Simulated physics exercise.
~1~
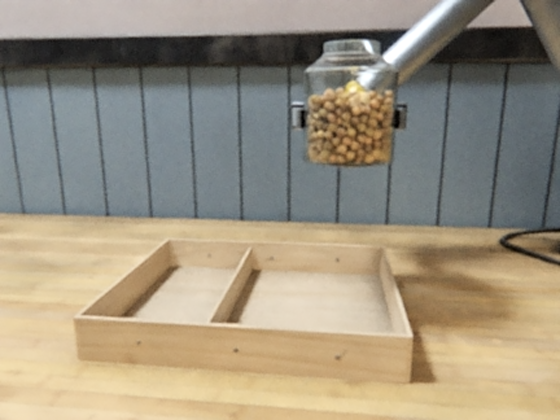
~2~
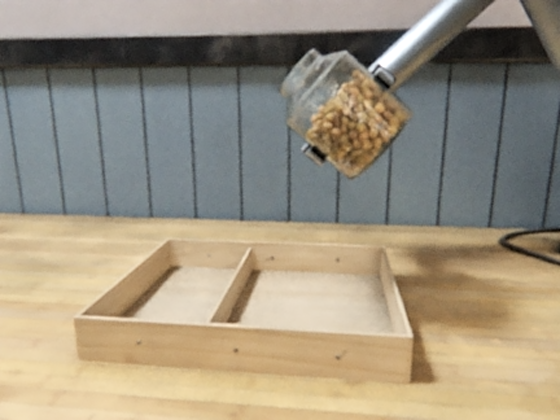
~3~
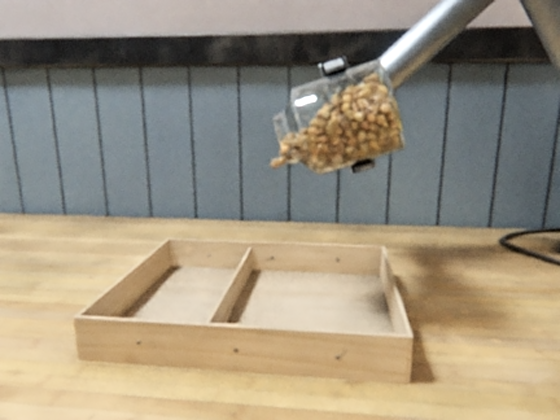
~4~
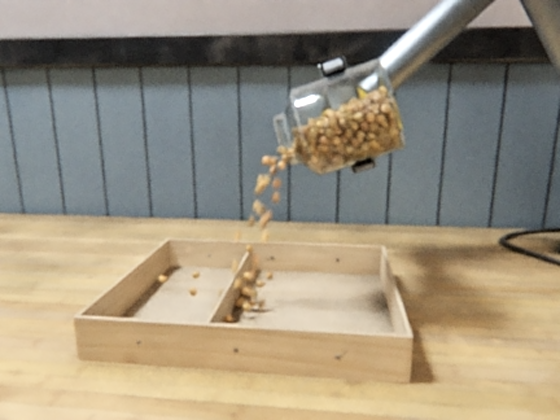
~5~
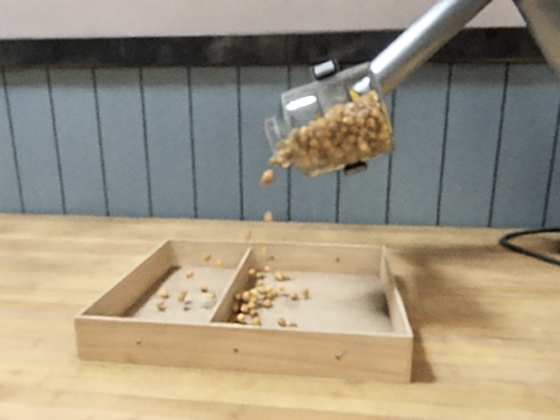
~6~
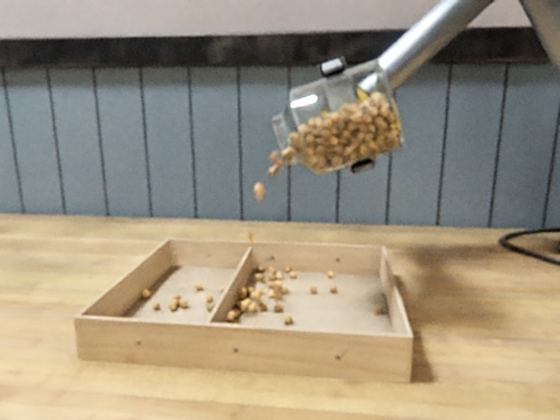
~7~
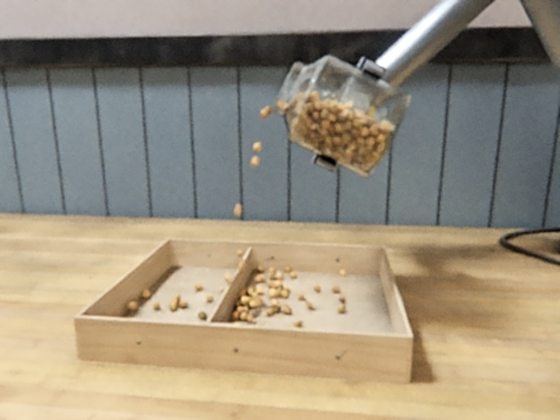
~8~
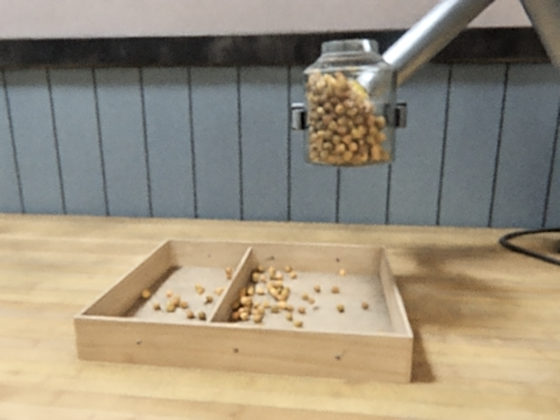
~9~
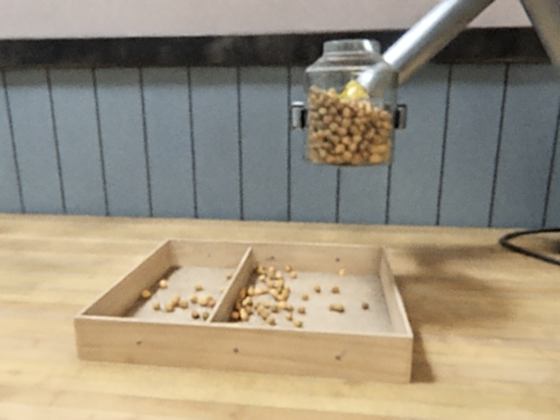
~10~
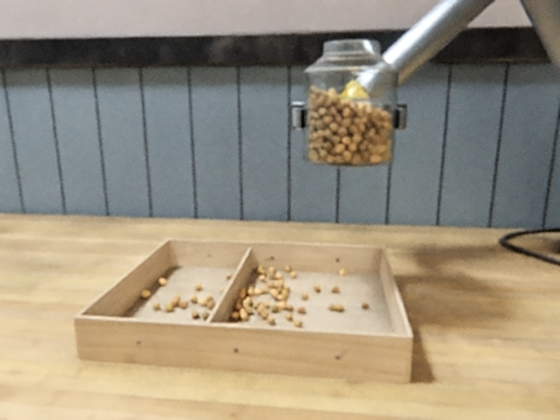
Robot arm tipping a clear jar of dried chickpeas, scattering some into a divided wooden tray, then returning the mostly full jar upright.
